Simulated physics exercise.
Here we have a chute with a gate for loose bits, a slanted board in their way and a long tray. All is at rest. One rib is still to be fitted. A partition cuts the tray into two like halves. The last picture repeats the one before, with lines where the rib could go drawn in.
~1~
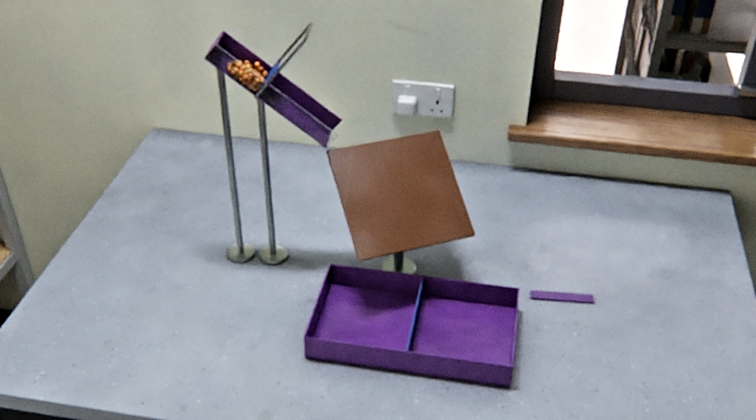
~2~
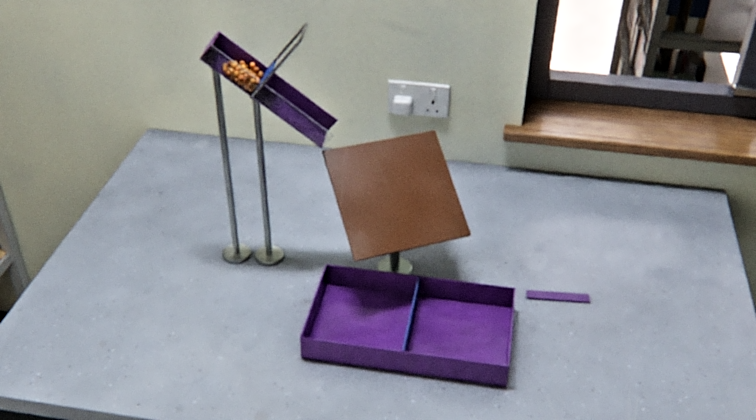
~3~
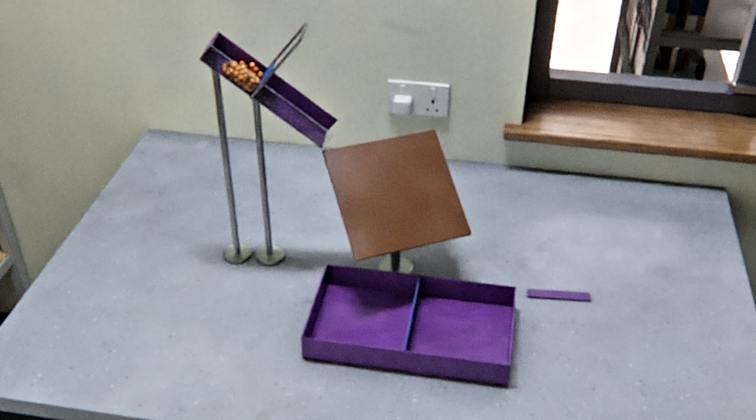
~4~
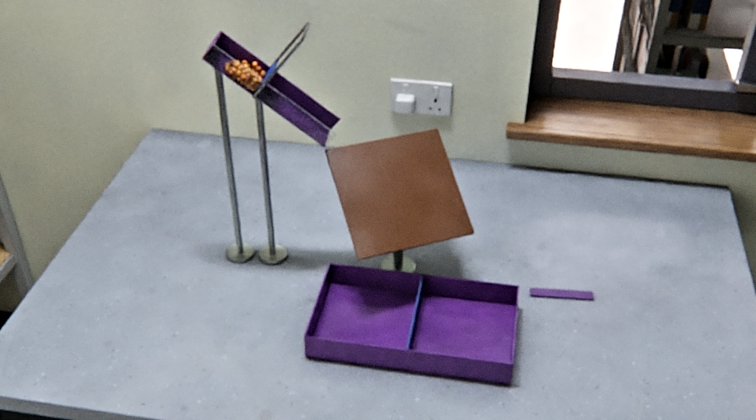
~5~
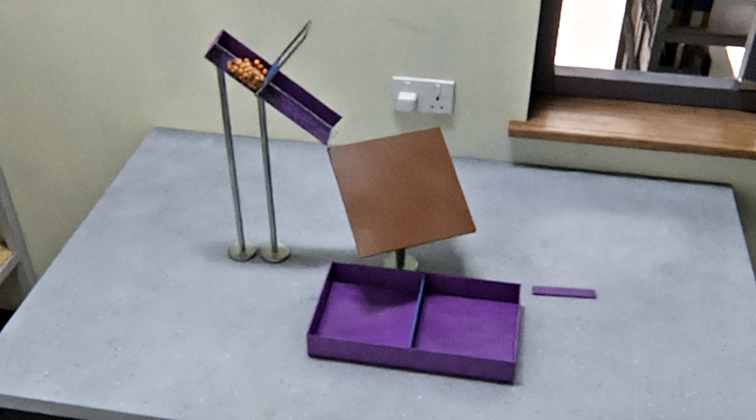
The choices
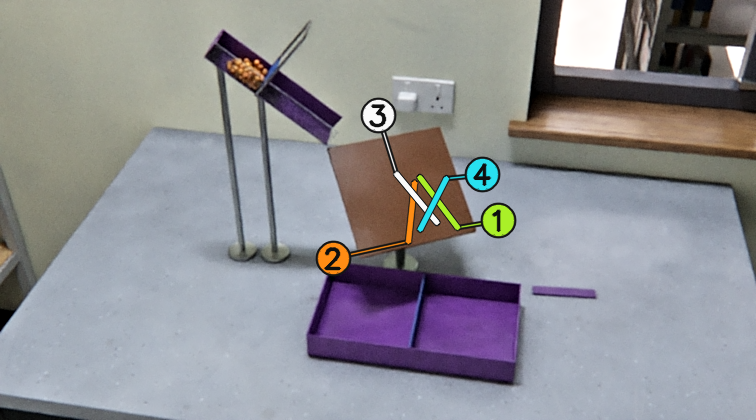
A grey tabletop stands against a pale green wall with a double socket and a wooden windowsill, seen from above and in front. At upper left a sloping purple chute on two metal posts holds small orange-brown bits behind a gate, with a tilted brown board right of it, a divided purple tray in front and a purple strip at right. Nothing on the table moves, while the camera sways very slightly.
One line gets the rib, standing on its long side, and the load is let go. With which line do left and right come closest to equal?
Best: 4.
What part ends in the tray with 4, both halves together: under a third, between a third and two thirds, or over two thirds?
It is over two thirds.
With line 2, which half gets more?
More lands on the left.
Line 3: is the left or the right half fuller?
The right half.
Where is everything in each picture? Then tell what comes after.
The first frame shows load behind the gate near (253, 75), roasted chickpeas; lip of the chute near (328, 140), sloping fairly steeply.
The second frame shows middle of the board near (397, 193), tilted fairly steeply; middle of its low edge near (414, 248); of its high edge near (380, 140).
The third frame shows front corners of the tray near (302, 337) and (510, 365); front end of its middle wall near (404, 351); gate still shut near (269, 72).
The fourth frame shows middle of the load near (251, 75); lip near (327, 139).
The fifth frame shows middle of the load near (253, 73); lip near (329, 137).
On the marked copy, line 1 from (419, 177) to (457, 227); line 2 from (414, 182) to (408, 241); line 3 from (396, 174) to (436, 222); line 4 from (446, 178) to (420, 229).
With 1, of what is caught, a small share in the left half, all but a few in the right.
With 2, of what is caught, all but a few in the left half, only a few in the right.
With 3, of what is caught, a small share in the left half, all but a few in the right.
With 4, of what is caught, close to two thirds in the left half, close to a third in the right.
